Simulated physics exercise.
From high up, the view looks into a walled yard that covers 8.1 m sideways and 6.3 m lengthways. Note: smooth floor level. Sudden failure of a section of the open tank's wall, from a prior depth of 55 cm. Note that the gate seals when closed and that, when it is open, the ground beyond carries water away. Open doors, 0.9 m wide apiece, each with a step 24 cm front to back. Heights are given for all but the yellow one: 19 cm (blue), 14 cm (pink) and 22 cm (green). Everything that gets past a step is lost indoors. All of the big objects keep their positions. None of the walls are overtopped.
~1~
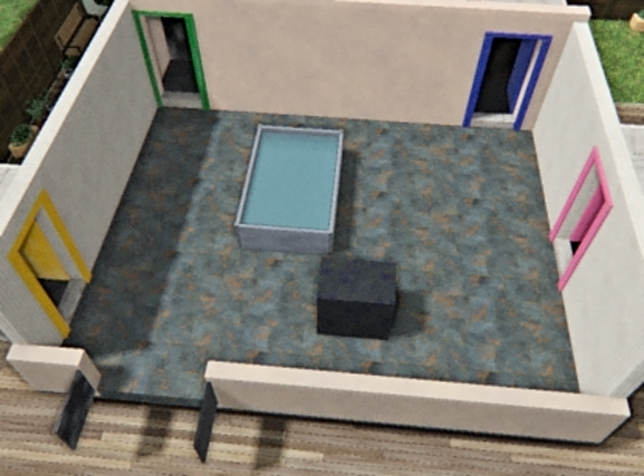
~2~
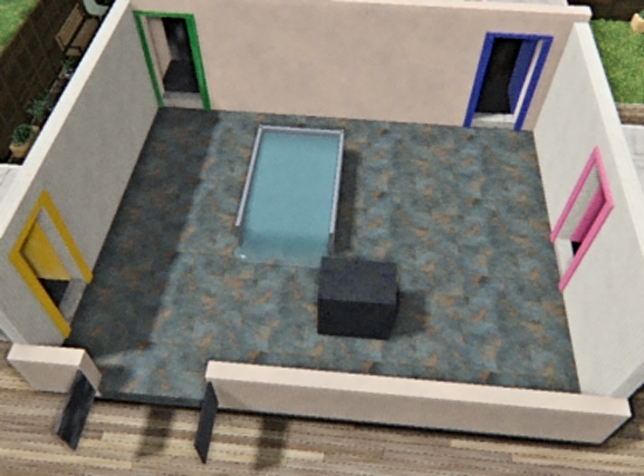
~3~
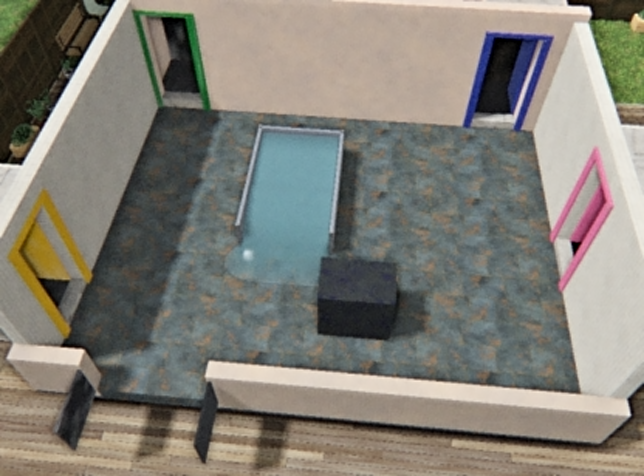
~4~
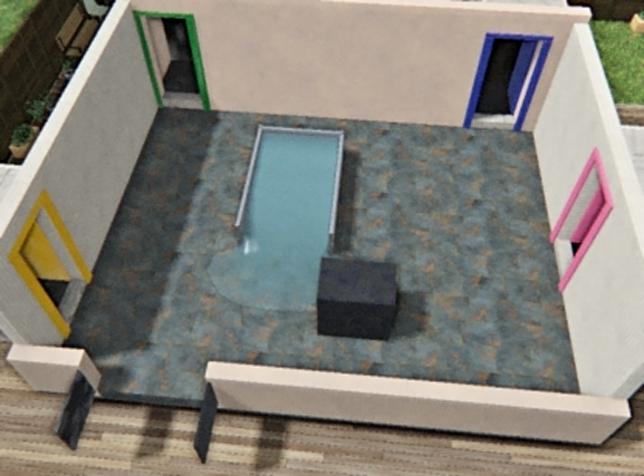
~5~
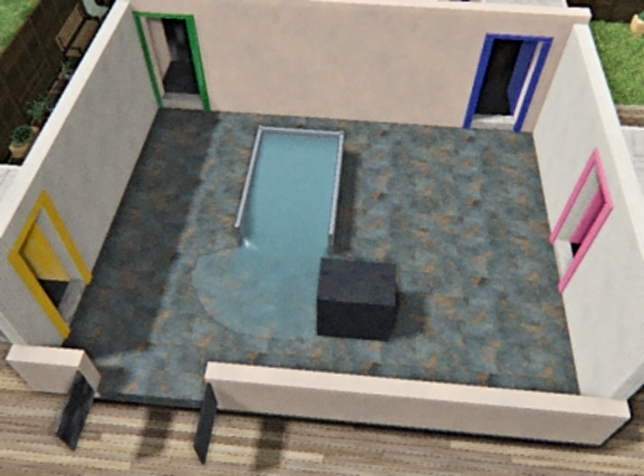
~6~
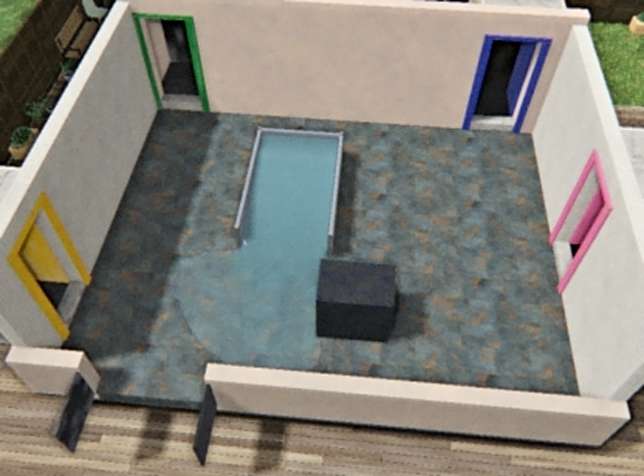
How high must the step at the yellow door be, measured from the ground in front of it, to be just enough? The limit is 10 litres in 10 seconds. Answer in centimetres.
About 8 cm.
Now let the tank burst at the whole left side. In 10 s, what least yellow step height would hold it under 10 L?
The answer is some 9.5 cm.
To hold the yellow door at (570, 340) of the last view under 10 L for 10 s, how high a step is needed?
Roughly 10.0 cm, give or take.
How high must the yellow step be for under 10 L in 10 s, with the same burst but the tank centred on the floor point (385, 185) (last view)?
7.5 cm or thereabouts.
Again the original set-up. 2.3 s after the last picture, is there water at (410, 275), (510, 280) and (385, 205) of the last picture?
One by one: Drenched, drenched, clear.
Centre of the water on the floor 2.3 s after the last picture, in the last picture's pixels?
I'd put it close to (292, 283).
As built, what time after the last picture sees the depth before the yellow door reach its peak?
The depth peaks at about 4.5 seconds.
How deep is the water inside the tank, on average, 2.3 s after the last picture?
Roughly 16 cm.
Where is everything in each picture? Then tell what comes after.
Still water, 55 cm deep, in the open tank at (293, 178); the yellow door at (56, 271) is dry, in the first frame.
Water pours out at (286, 243) and has run 0.3 m, to (242, 258); about 7 cm deep outside, 55 cm at the back, in the second frame.
The gap is at (286, 244), the front 0.7 m out at (254, 279); the back of the open tank holds 55 cm, in the third frame.
The gap is at (286, 245), the front 1.2 m out at (246, 303); the back of the open tank holds 55 cm, in the fourth frame.
The gap is at (285, 246), the front 1.7 m out at (269, 334); the back of the open tank holds 55 cm, in the fifth frame.
Water pours out at (285, 247) and has run 2.2 m, to (241, 364); about 6 cm deep outside, 53 cm at the back; 1.8 m in a straight line remain to the yellow door at (56, 274), in the sixth frame.
Then, 0.7 s after the last picture water covers 20 % of the floor, deepest (32 cm) near (283, 394); it has not reached the yellow door.
Then, 2.3 s after the last picture water covers 40 % of the floor, deepest (28 cm) near (259, 392); 3 cm at the yellow door, 0 litres in over its 12 cm step.
Then, 9.3 s after the last picture water covers 90 % of the floor, deepest (6 cm) near (484, 153); 4 cm at the yellow door, 1 litre in over its 12 cm step.
At the yellow door as built, the water peaked near 11 cm, 4.5 s after the last picture.
With a step of 6.5 cm, 19 litres would have come in within the 10 s; with 10 cm, 3 litres. So under 10 litres takes about 8 cm.
